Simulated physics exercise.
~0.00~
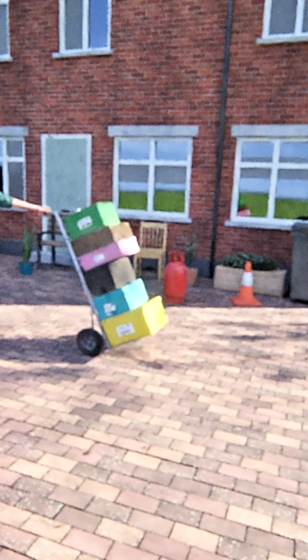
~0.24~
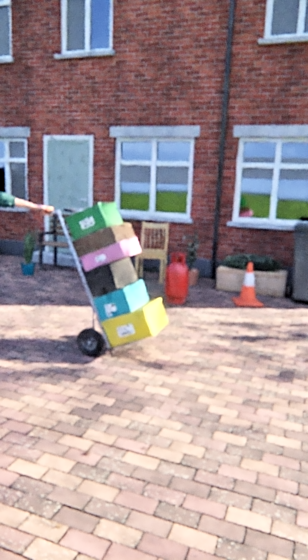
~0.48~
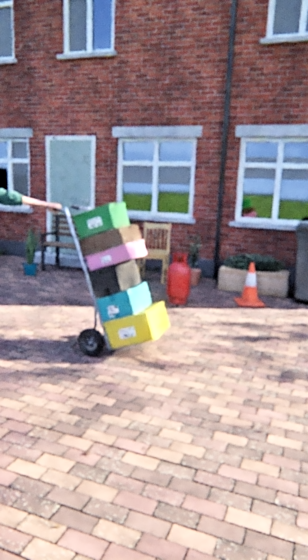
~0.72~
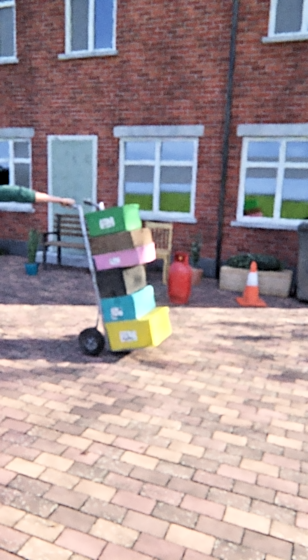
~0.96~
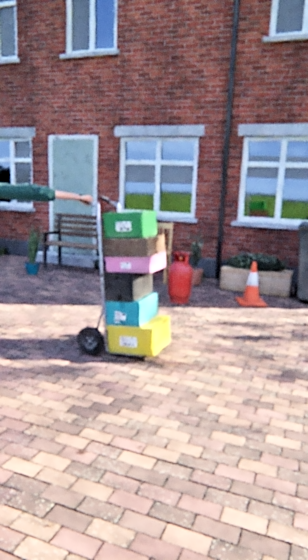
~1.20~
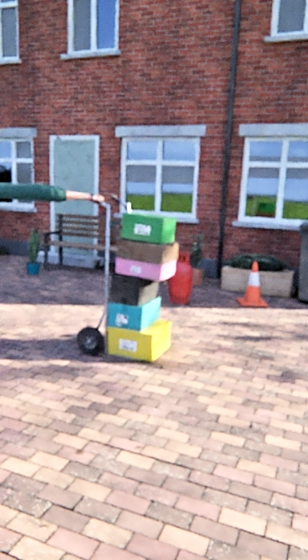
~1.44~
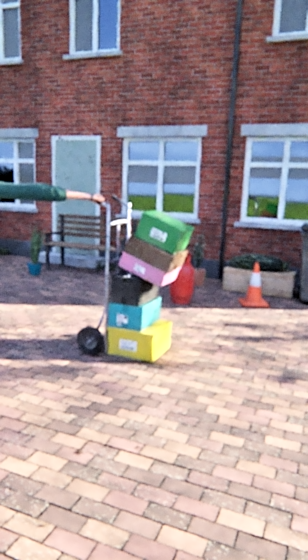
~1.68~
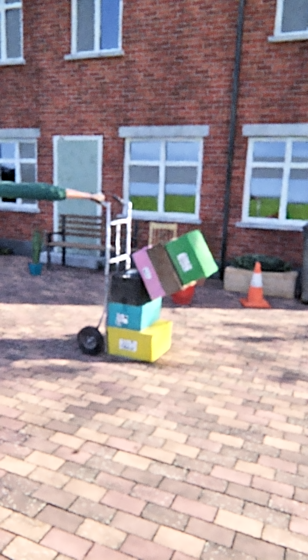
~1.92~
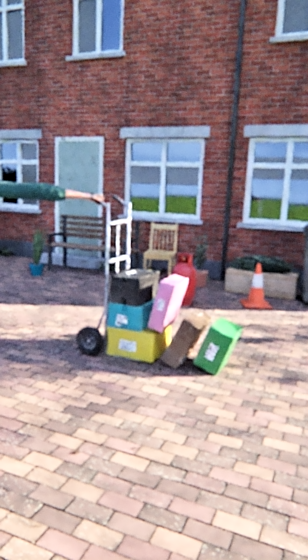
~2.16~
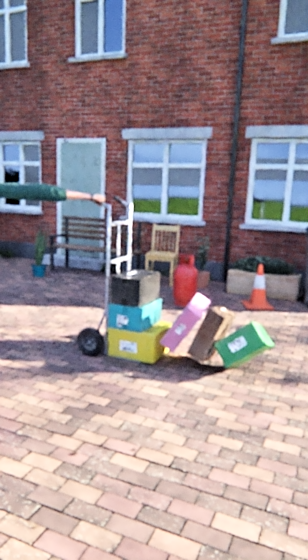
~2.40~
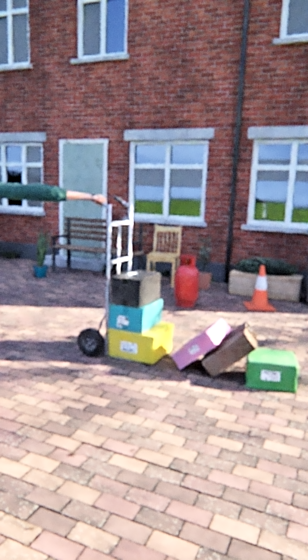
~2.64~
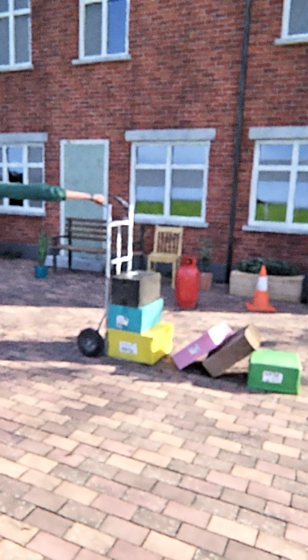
An arm in a green sleeve reaches in from the left and grips a sack truck on a sunlit brick-paved yard, seen from the side before a red-brick house. The tilted truck carries a stack of boxes, green on top, then brown, pink, black, turquoise and yellow, with a bench, chair, red gas cylinder and orange cone behind. The arm swings the truck upright, and it stops abruptly. The top three boxes keep going, tipping right and tumbling to the ground. They settle in a leaning row, green farthest right, while black, turquoise and yellow stay stacked on the held truck.
